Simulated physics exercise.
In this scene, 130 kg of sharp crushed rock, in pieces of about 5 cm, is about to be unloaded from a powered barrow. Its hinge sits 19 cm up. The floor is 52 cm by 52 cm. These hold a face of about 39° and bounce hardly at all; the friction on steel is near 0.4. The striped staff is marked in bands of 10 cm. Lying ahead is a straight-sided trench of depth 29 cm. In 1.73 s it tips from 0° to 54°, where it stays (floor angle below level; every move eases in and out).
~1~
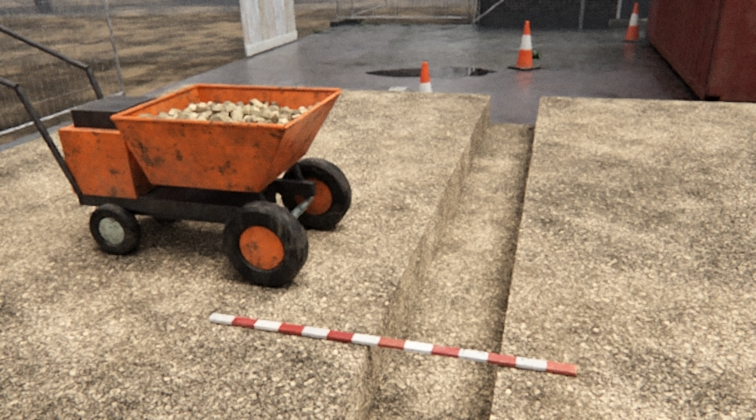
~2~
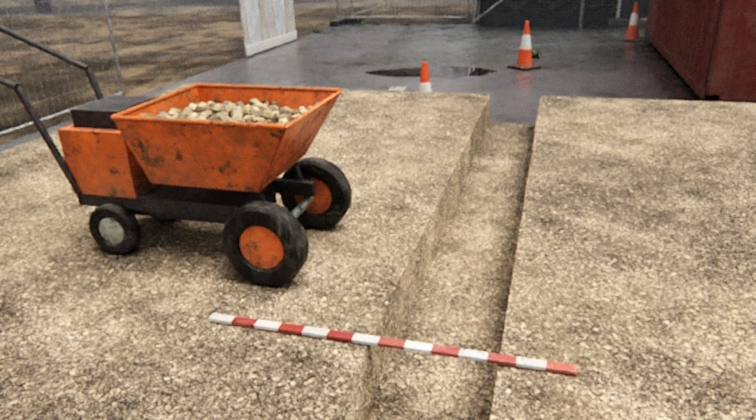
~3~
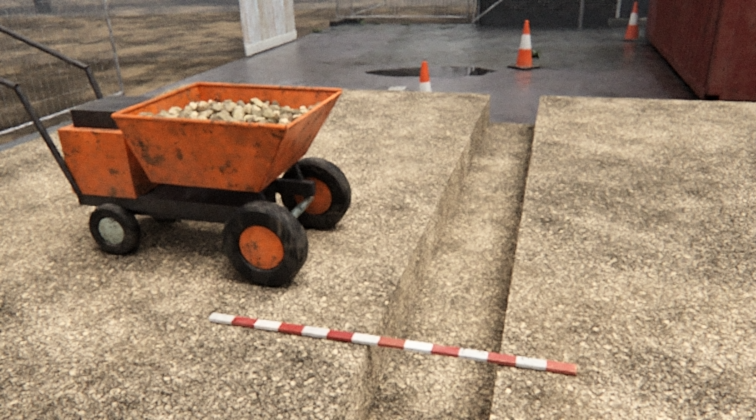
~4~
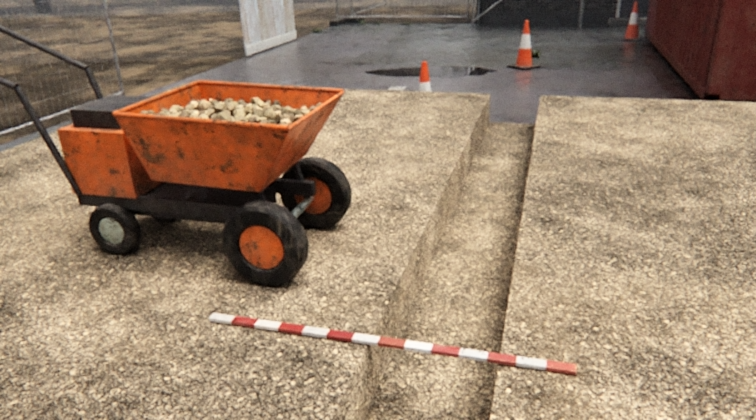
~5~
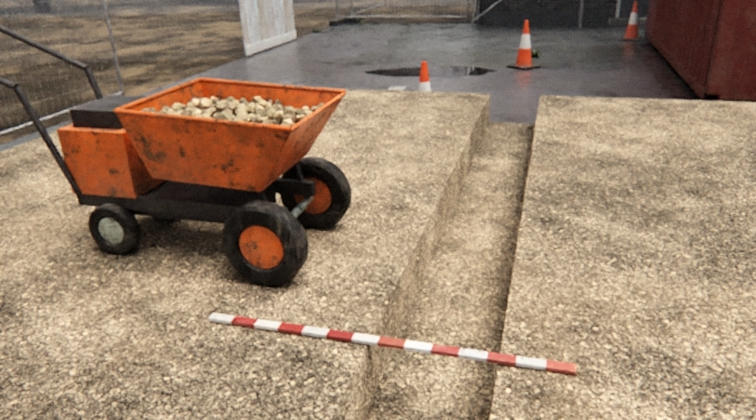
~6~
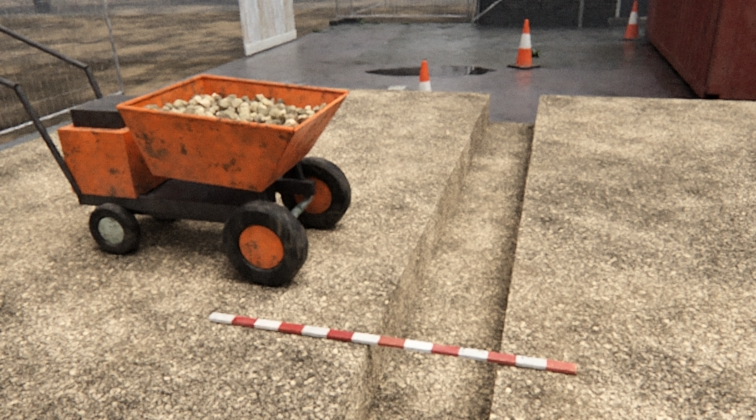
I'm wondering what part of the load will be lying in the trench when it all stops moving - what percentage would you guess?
I would guess about 5 per cent.
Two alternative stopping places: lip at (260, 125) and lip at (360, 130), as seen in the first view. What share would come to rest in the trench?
The first start gives about 5 per cent, the second about 5.
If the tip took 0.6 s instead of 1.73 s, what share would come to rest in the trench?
I'd put it at roughly 25 per cent.
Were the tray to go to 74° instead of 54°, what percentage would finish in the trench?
With that change, near 75 per cent.
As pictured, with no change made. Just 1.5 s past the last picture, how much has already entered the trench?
By that moment, roughly 0 per cent of the load.
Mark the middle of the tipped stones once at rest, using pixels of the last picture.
Look at roughly (447, 323).
Then, 1.0 s after the last picture the floor is at 46°, 100 % in the tray; the foremost stones are at (363, 173).
Then, 1.5 s after the last picture the floor is at 54°, 99 % in the tray, 1 % in the trench; the foremost stones are at (407, 196).
Then, 1.9 s after the last picture the floor is at 54°, 98 % in the tray, 2 % in the trench; the foremost stones are at (460, 304).
Then, 3.8 s after the last picture the floor is at 54°, 95 % in the tray, 5 % in the trench; the foremost stones are at (493, 327).
